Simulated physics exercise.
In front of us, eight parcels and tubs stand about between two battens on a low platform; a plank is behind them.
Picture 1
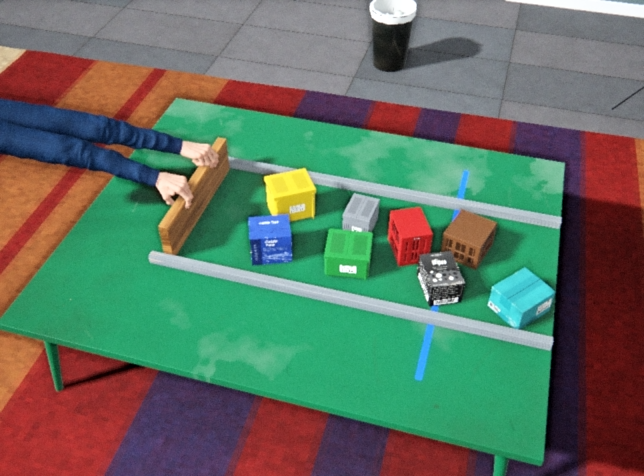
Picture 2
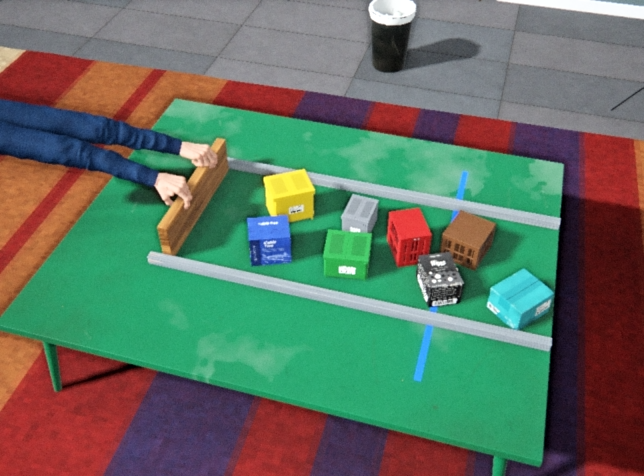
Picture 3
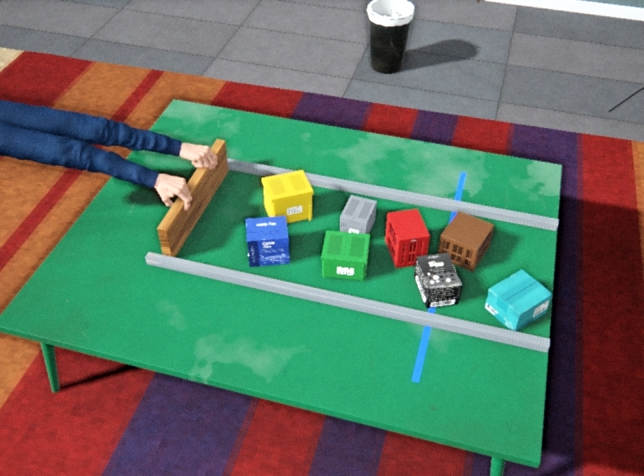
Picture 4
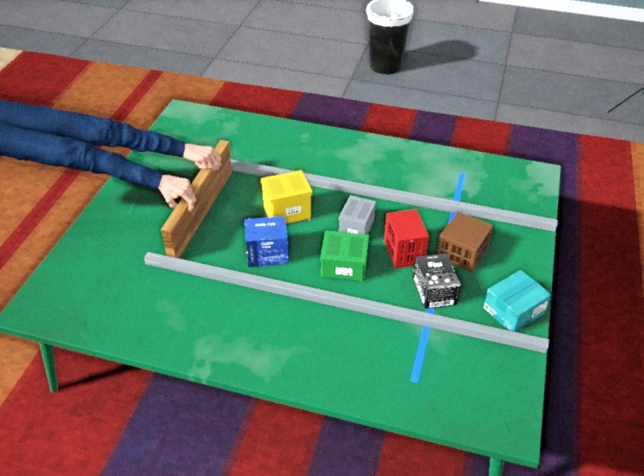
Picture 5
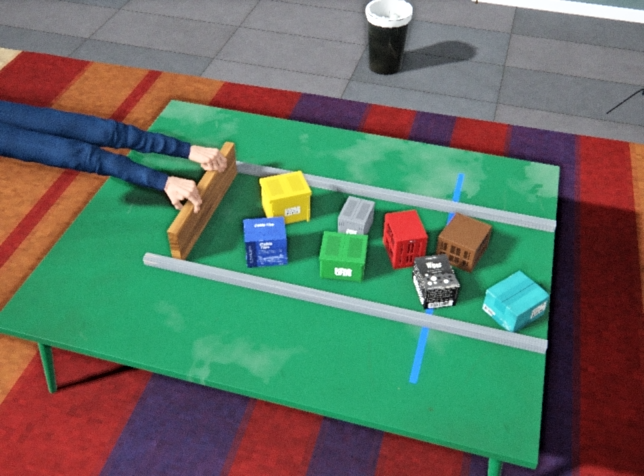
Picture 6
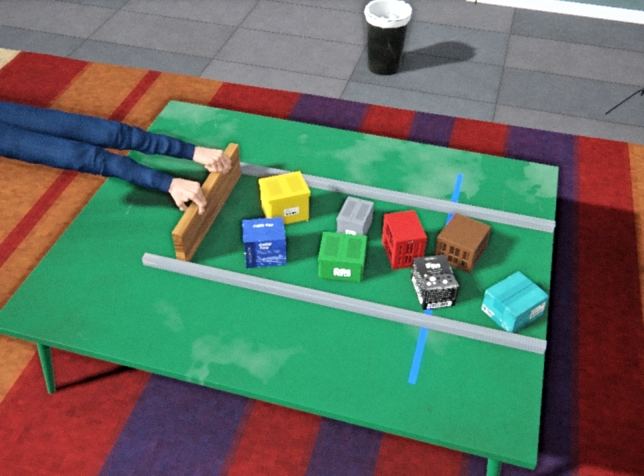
At first, two hands hold a wooden plank behind eight colourful parcels and tubs spread between two grey battens on a green platform. The hands then slide the plank a short way right, toward the yellow and blue ones, narrowing the gap, while the items stay practically still.
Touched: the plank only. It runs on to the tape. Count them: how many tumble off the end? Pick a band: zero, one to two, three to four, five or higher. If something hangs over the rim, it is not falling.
Band: One to two.
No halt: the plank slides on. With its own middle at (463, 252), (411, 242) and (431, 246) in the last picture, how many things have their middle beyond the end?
3; 1; 1.
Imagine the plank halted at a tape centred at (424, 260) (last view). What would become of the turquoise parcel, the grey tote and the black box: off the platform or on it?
Note: Turquoise parcel falls away / grey tote stays up top / black box stays up top.
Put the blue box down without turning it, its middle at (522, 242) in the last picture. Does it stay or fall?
Observed: The blue box does not remain.
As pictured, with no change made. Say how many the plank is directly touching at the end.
The figure is 2.
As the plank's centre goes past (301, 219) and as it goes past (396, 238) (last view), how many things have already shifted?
At that stage 4; at the next, 8.
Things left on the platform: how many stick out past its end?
3, I think.
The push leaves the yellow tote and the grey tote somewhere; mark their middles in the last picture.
In order, first (466, 247), then (503, 258).
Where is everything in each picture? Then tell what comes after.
In the first picture, turquoise parcel (521, 299); brown crate (469, 239); black box (440, 278); plank (197, 195); tape (446, 260).
In the second picture, brown crate (468, 240); plank (196, 196).
In the third picture, black box (437, 280); blue box (268, 241).
In the fourth picture, turquoise parcel (517, 301); yellow tote (287, 199).
In the fifth picture, brown crate (464, 242); red crate (405, 240).
In the sixth picture, turquoise parcel (515, 302); brown crate (463, 243); black box (434, 282); plank (210, 201); tape (440, 263).
Soon after, none off yet; turquoise parcel at rest near (515, 302); brown crate at rest near (463, 243); black box at rest near (434, 282).
Then, none off yet; turquoise parcel at rest near (515, 302); brown crate moved a little near (488, 242); black box moved a little near (452, 289).
At rest, the number that fall off is one or two; fallen, turquoise parcel.
